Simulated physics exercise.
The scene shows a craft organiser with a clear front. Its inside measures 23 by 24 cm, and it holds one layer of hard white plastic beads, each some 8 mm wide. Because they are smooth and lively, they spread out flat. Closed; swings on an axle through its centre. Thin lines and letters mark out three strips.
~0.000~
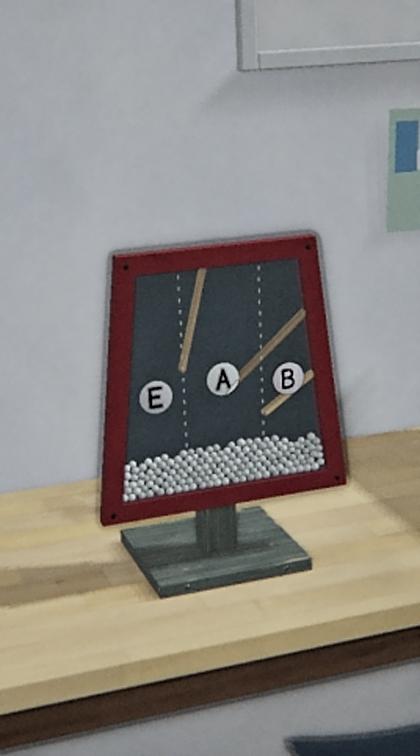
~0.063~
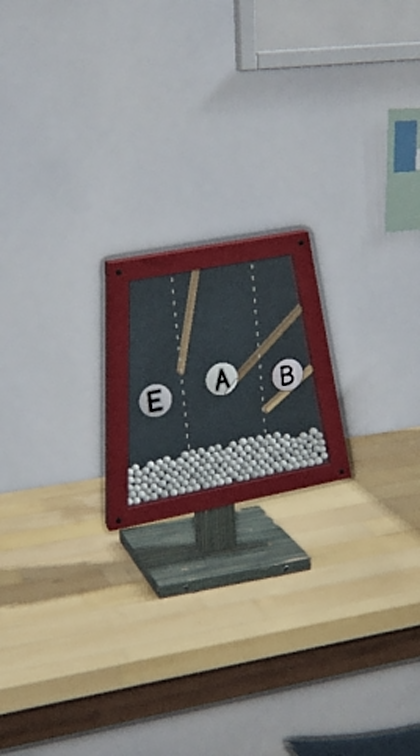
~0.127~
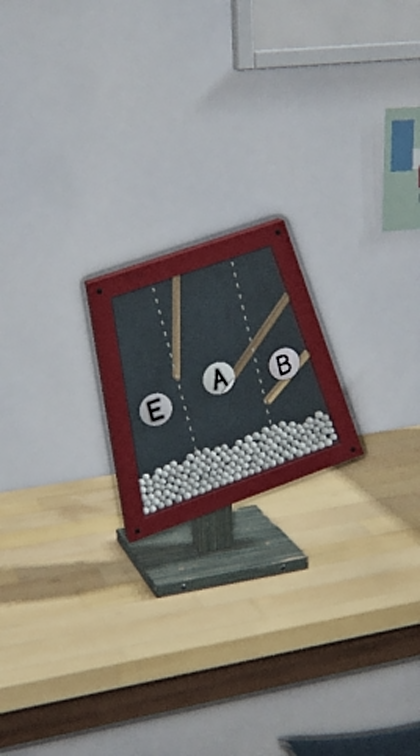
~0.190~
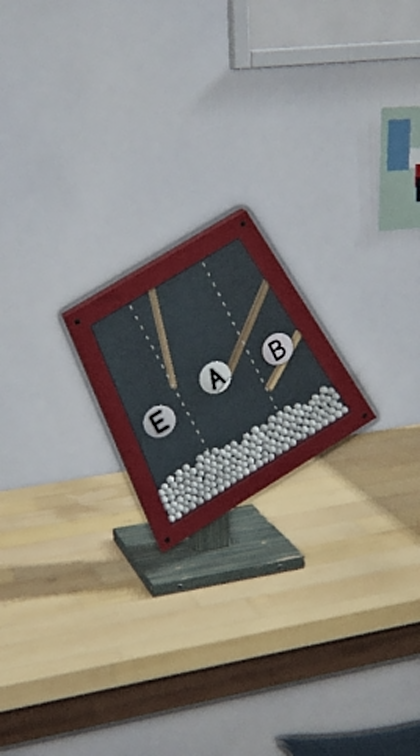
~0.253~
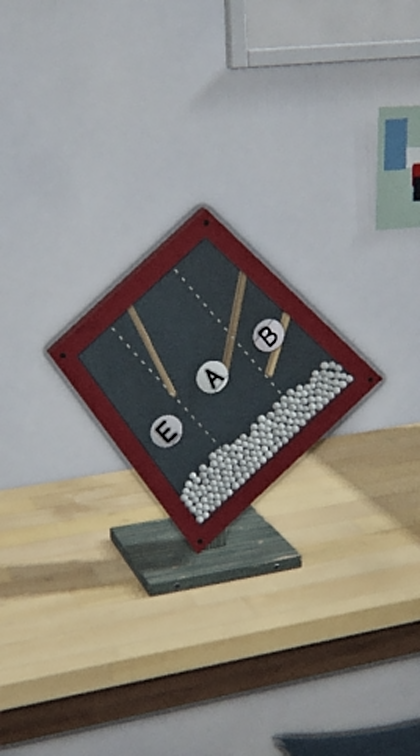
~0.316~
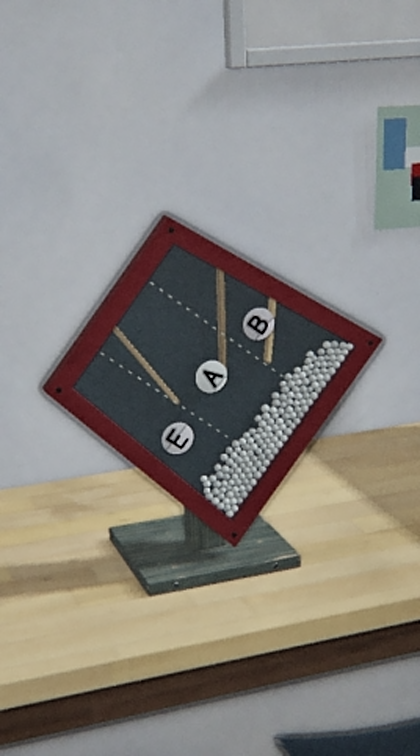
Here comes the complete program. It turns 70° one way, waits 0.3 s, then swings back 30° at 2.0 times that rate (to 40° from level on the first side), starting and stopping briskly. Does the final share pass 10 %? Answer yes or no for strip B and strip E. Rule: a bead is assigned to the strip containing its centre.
B: No; E: Yes.
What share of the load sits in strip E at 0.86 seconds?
That part holds about 75 percent of it.
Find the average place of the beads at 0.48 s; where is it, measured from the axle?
Some 8 cm right and 6 cm below.
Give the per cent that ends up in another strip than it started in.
Roughly 60 in a hundred.
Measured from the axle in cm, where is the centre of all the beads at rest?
Left: About 1 cm; below: About 10 cm.
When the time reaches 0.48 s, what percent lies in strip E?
Roughly 45 %.
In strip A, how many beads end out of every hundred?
About 20 %.
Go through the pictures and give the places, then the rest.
In the first picture, level; about 160 beads; beads centred (224, 466); top one (241, 443); A (223, 379), B (288, 378), E (156, 397).
In the second picture, turned 3° anticlockwise; beads centred (227, 465); top one (268, 438).
In the third picture, turned 12° anticlockwise; beads centred (236, 461); top one (319, 415); wall ends (267, 401), (223, 390), (176, 377).
In the fourth picture, turned 24° anticlockwise; beads centred (248, 453); top one (324, 390).
In the fifth picture, turned 37° anticlockwise; beads centred (260, 442); top one (325, 366).
In the sixth picture, turned 50° anticlockwise; beads centred (272, 429); top one (327, 345); A (211, 377), B (259, 324), E (178, 438).
After 0.48 s, it stands 70° anticlockwise; the beads' middle is 8 cm right of and 6 cm below the centre; A 40 %, B 15 %, E 45 %.
After 0.86 s, it stands 55° anticlockwise; the beads' middle is 2 cm right of and 10 cm below the centre; A 25 %, E 75 %.
After 0.94 s, it stands 40° anticlockwise; the beads' middle is 1 cm left of and 10 cm below the centre; A 20 %, E 80 %.
All still by 1.5 s, it stands 40° anticlockwise; A 20 %, B 0 %, E 80 %.
